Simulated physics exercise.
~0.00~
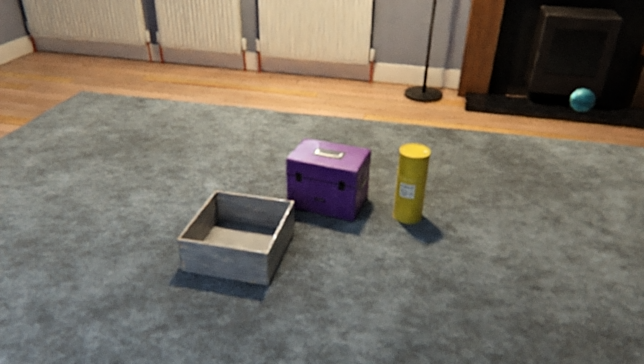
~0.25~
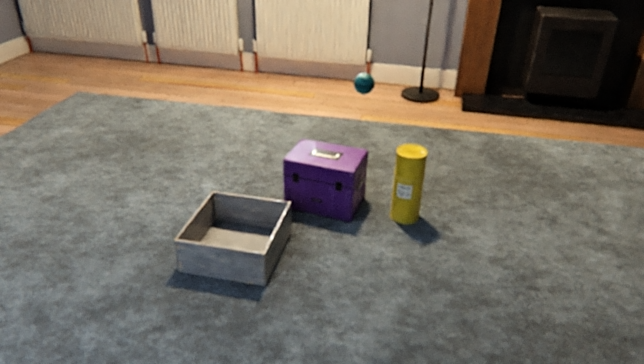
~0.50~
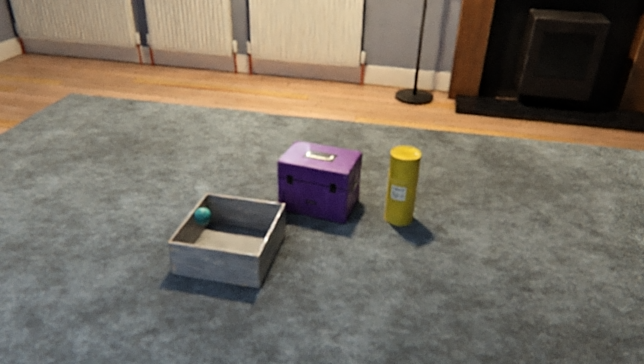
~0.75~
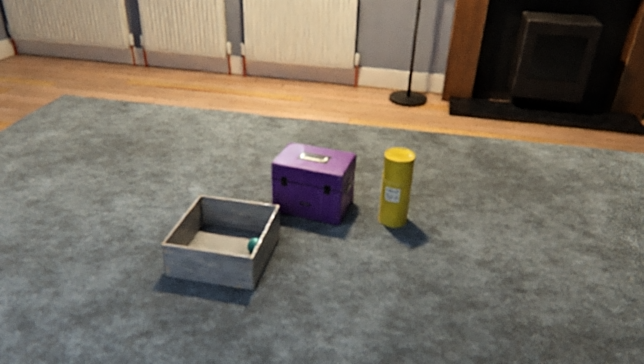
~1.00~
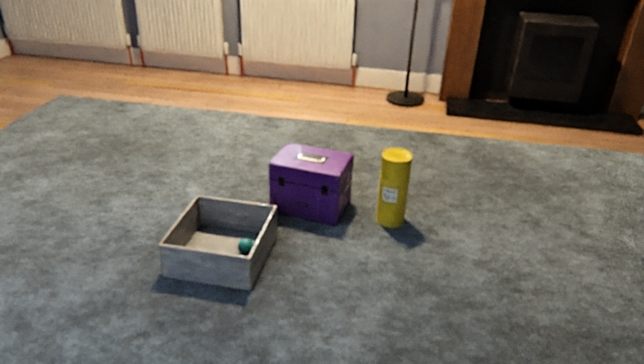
In this clip, a turquoise ball flies leftward across a room, past a yellow canister and a purple toolbox, and drops into an open grey box on a rug, where it shifts right, then slightly left, and ends inside.
